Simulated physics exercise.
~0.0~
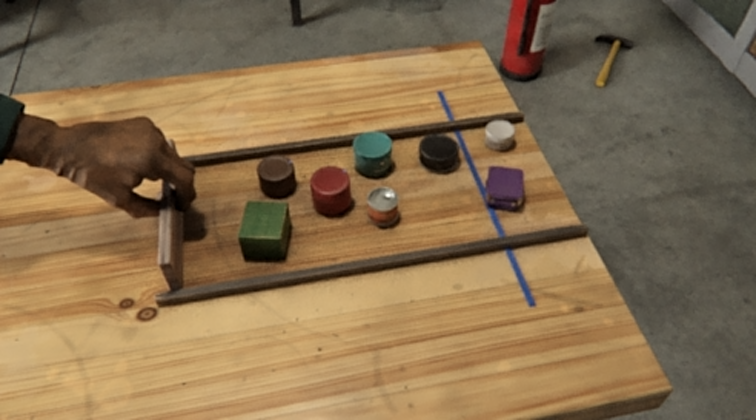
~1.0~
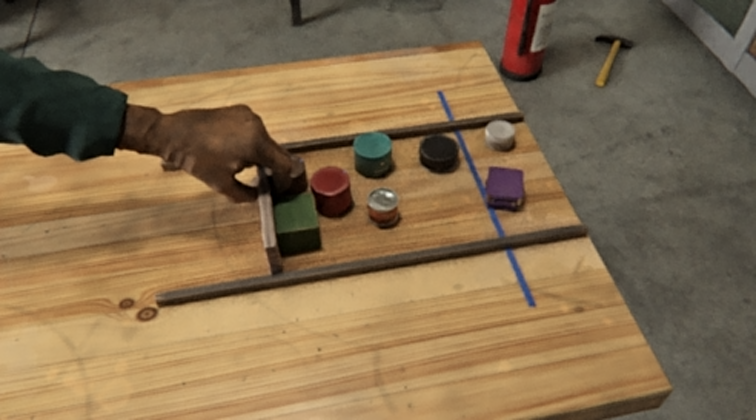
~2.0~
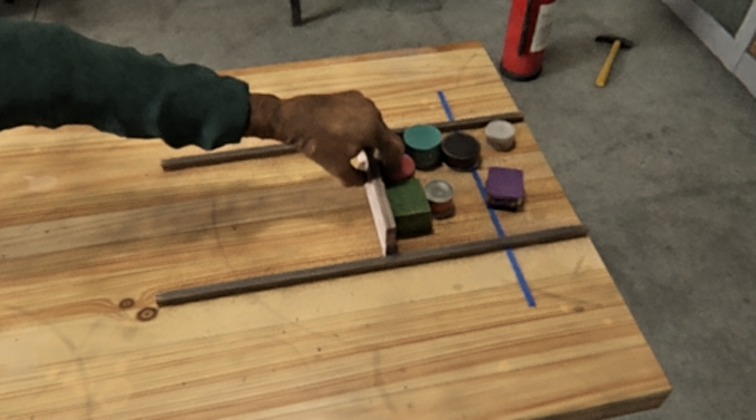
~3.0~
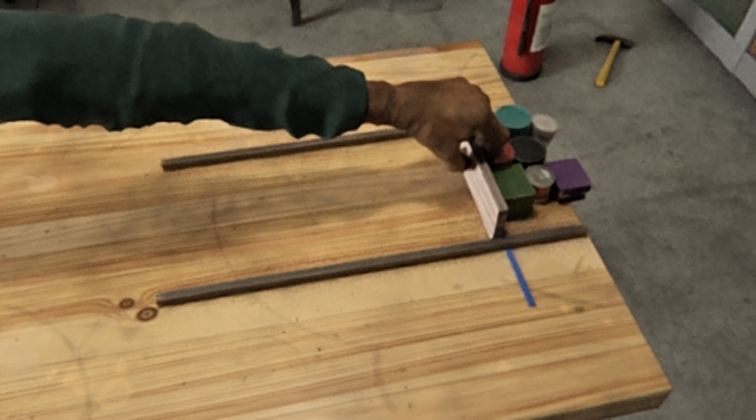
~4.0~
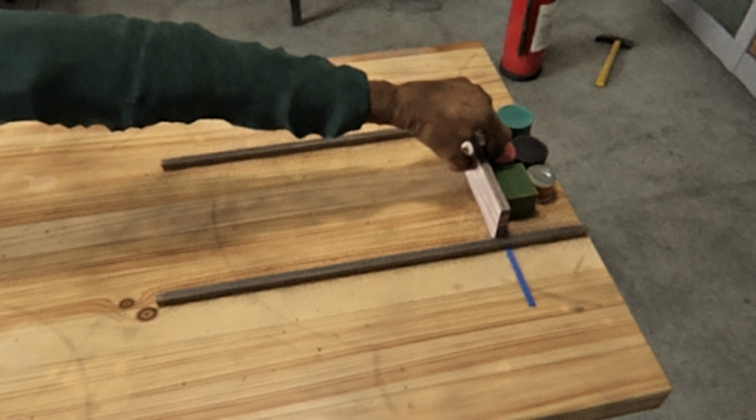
A hand in a dark green sleeve holds an upright board at the left of a channel between two dark rails on a pale wooden table, seen from above at an angle. Ahead sit a green block, brown, red, teal and black round pieces, a small metallic-topped pot, a white pot and a purple case near blue tape. The hand pushes the board right, gathering the pieces into a cluster. The board stops around the tape, with the white pot and purple case crowded at the table's end. Those two drop off, while the green block and others remain bunched at the edge.
